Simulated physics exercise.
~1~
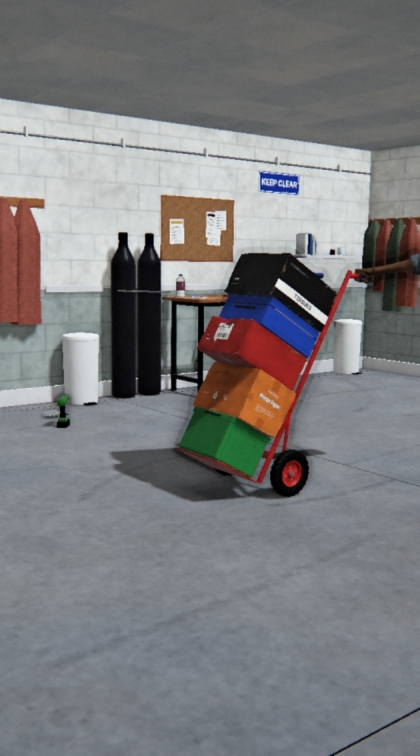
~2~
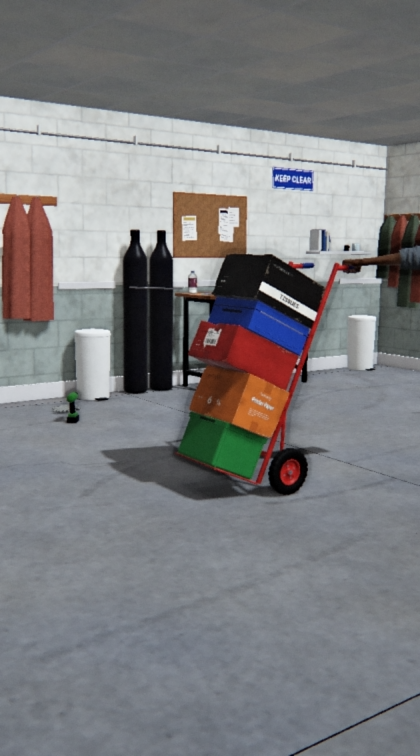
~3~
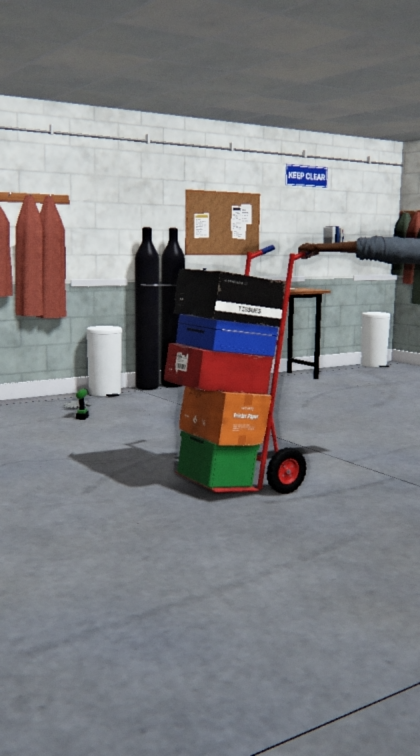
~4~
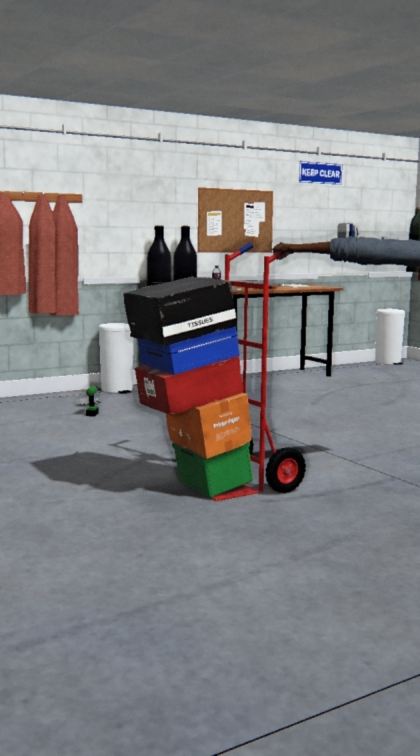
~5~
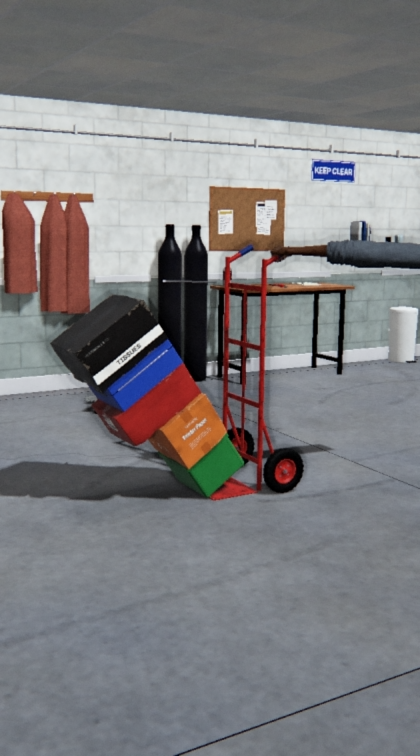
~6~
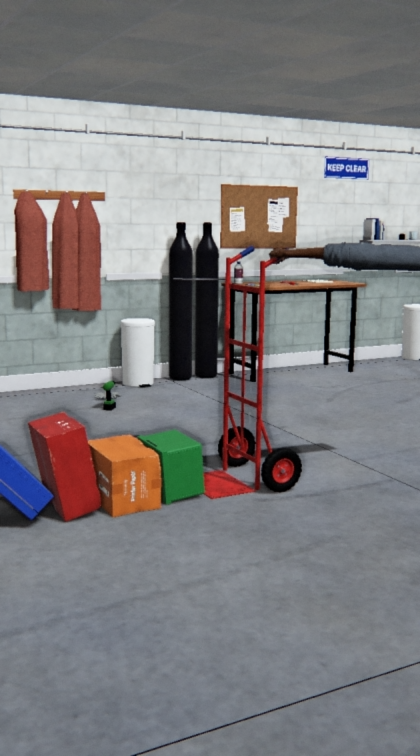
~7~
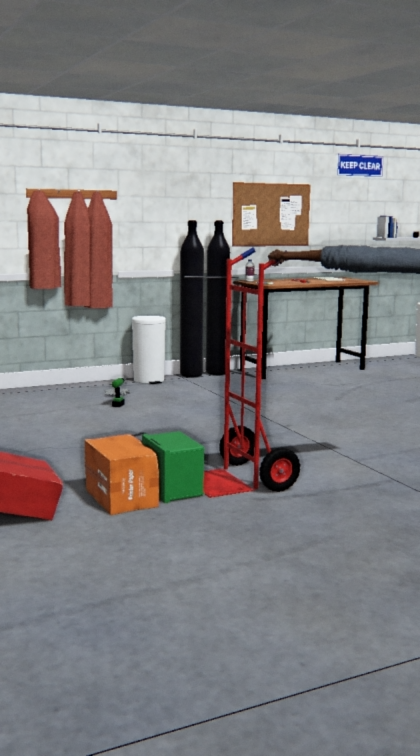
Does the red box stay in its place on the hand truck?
No, the red box does not stay in its place. It falls to the left with the toppling stack and ends up on the floor.
